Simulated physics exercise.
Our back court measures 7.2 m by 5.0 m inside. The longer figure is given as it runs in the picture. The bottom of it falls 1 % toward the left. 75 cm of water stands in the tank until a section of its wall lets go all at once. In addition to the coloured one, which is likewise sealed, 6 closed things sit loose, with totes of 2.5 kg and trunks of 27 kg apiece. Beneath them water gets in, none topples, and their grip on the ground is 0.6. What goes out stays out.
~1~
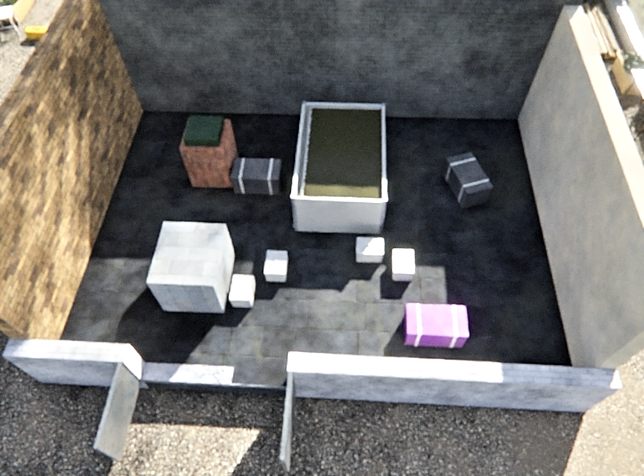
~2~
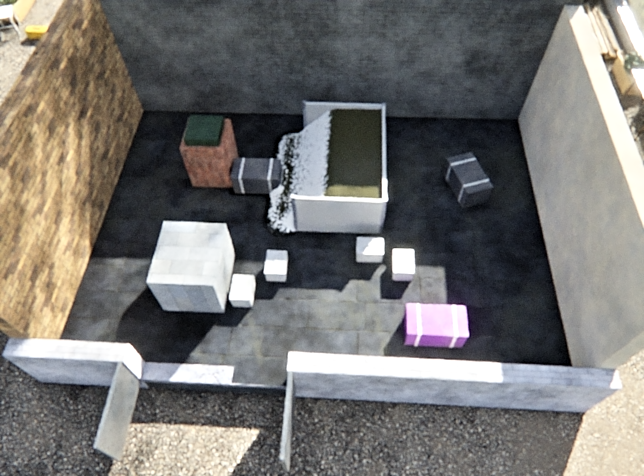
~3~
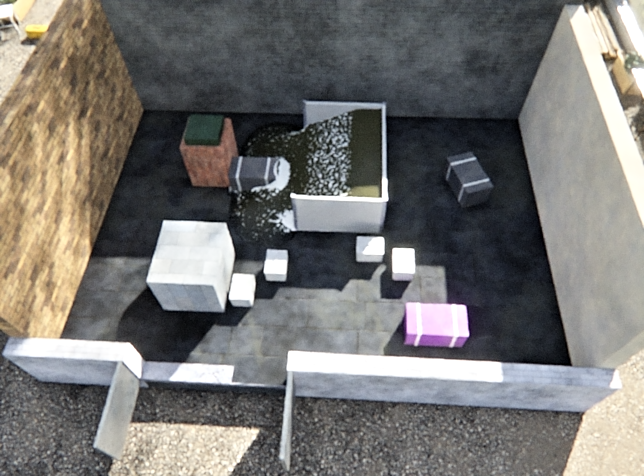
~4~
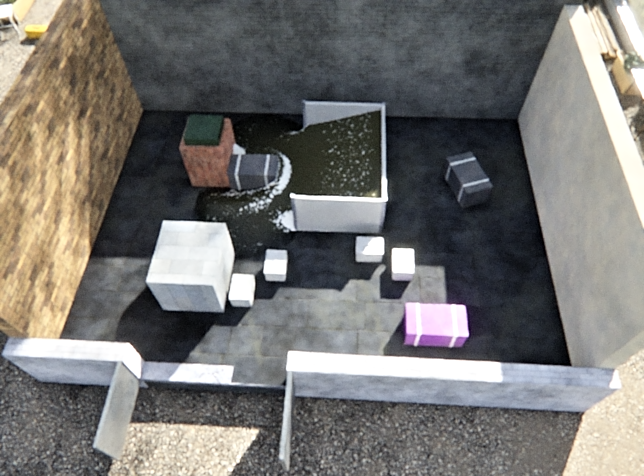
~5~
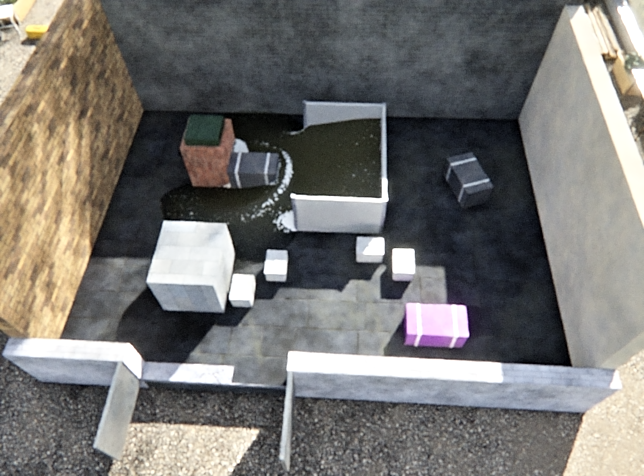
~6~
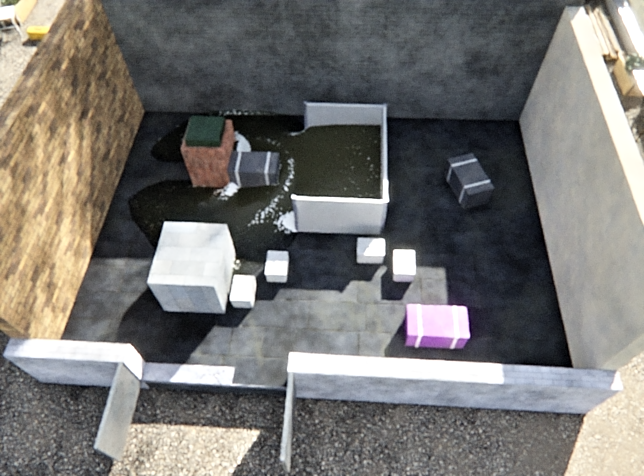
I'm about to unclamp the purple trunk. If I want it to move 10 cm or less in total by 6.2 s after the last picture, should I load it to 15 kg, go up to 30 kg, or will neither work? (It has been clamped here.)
Go up to 30 kg.
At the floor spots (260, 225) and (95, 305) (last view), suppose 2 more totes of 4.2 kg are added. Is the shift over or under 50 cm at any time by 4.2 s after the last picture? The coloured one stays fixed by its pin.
The first is over the limit, the second over the limit.
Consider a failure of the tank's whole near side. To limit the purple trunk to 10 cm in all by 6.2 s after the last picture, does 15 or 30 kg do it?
With that failure, no mass keeps it.
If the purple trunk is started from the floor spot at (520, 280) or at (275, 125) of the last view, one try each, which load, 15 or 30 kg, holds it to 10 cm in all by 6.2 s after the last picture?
At the first place the small mass does it, and at the second nothing works.
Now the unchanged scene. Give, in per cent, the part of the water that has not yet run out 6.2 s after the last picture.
About 88 in a hundred parts of the water.
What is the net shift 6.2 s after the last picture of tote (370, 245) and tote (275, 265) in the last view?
Displacement: 120 cm, then 150 cm.
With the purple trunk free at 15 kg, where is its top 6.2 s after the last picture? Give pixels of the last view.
Near (466, 316).
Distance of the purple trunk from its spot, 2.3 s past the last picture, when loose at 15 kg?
0 cm.
Then, 0.6 s after the last picture the purple trunk would be 0 cm from its start with 15 kg and 0 cm from its start with 30 kg; 0 cm of water round it then.
Then, 2.3 s after the last picture the purple trunk would be 0 cm from its start with 15 kg and 0 cm from its start with 30 kg; 0 cm of water round it then.
Then, 4.2 s after the last picture the purple trunk would be 4 cm from its start with 15 kg and 0 cm from its start with 30 kg; 4 cm of water round it then.
Then, 6.2 s after the last picture the purple trunk would be 39 cm from its start with 15 kg and 0 cm from its start with 30 kg; 4 cm of water round it then.
